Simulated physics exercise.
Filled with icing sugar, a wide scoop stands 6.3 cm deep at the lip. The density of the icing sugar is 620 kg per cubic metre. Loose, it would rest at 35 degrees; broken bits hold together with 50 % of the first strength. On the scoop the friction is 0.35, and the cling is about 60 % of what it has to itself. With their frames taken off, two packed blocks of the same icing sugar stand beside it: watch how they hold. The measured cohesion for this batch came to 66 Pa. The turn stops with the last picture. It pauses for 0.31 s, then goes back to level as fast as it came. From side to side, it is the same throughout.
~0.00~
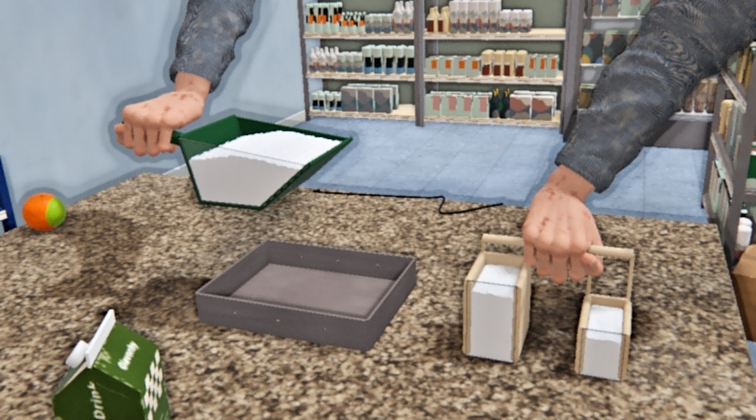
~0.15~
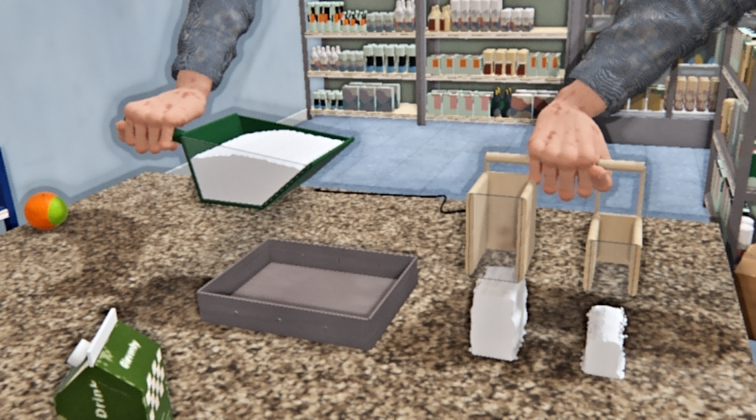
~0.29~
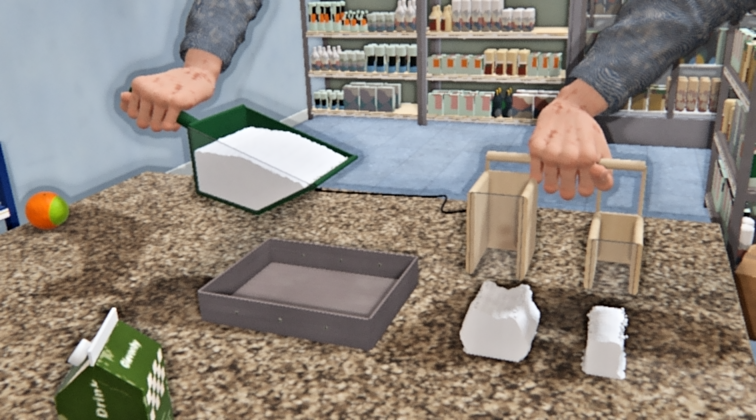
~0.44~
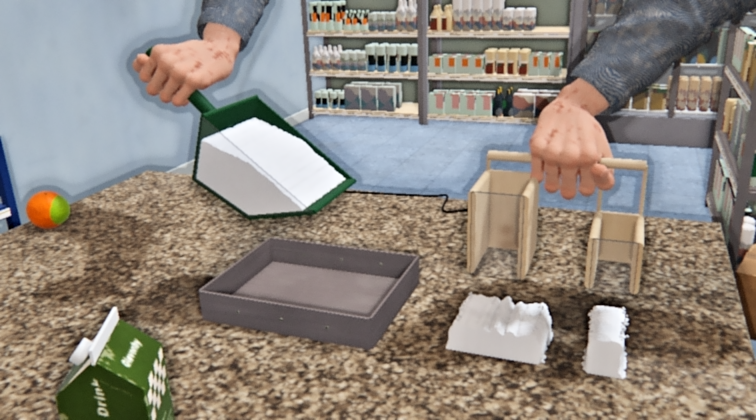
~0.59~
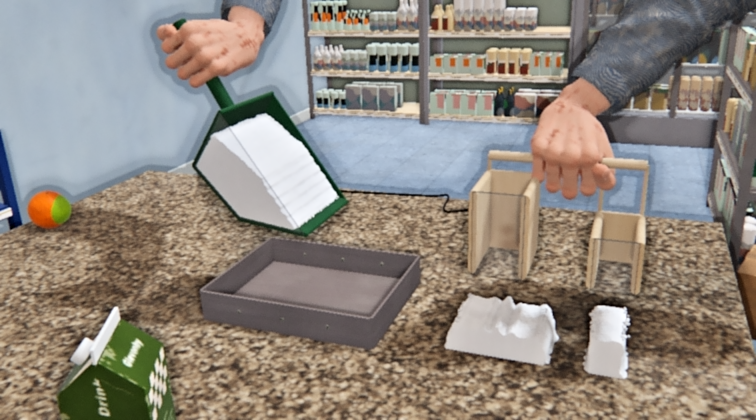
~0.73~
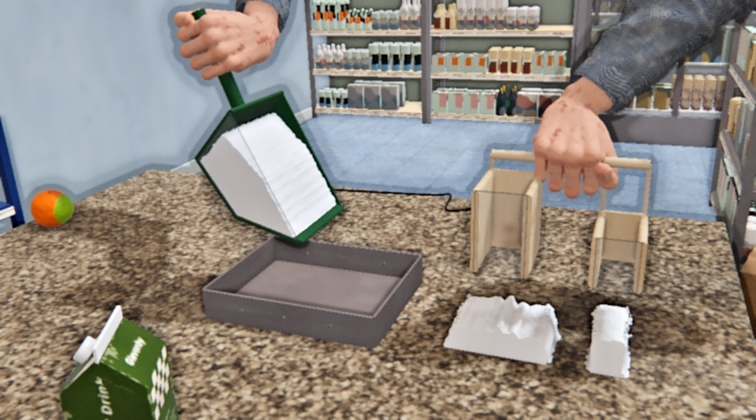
Shop counter, a hand tilting a green scoop of white powder steeply as the larger of two unframed powder blocks slumps.
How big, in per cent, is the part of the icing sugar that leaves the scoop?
About 3 %.
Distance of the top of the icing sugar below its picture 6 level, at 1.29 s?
Roughly 2.5 cm.
After 0.99 s, the scoop is at 56 degrees and 0 % has left it.
After 1.29 s, the scoop is at 37 degrees and 3 % has left it.
After 1.59 s, the scoop is at 3 degrees and 3 % has left it.
After 1.88 s, the scoop is at 0 degrees and 3 % has left it.
After 2.20 s, at the end, the scoop is at 0 degrees and 3 % has left it.
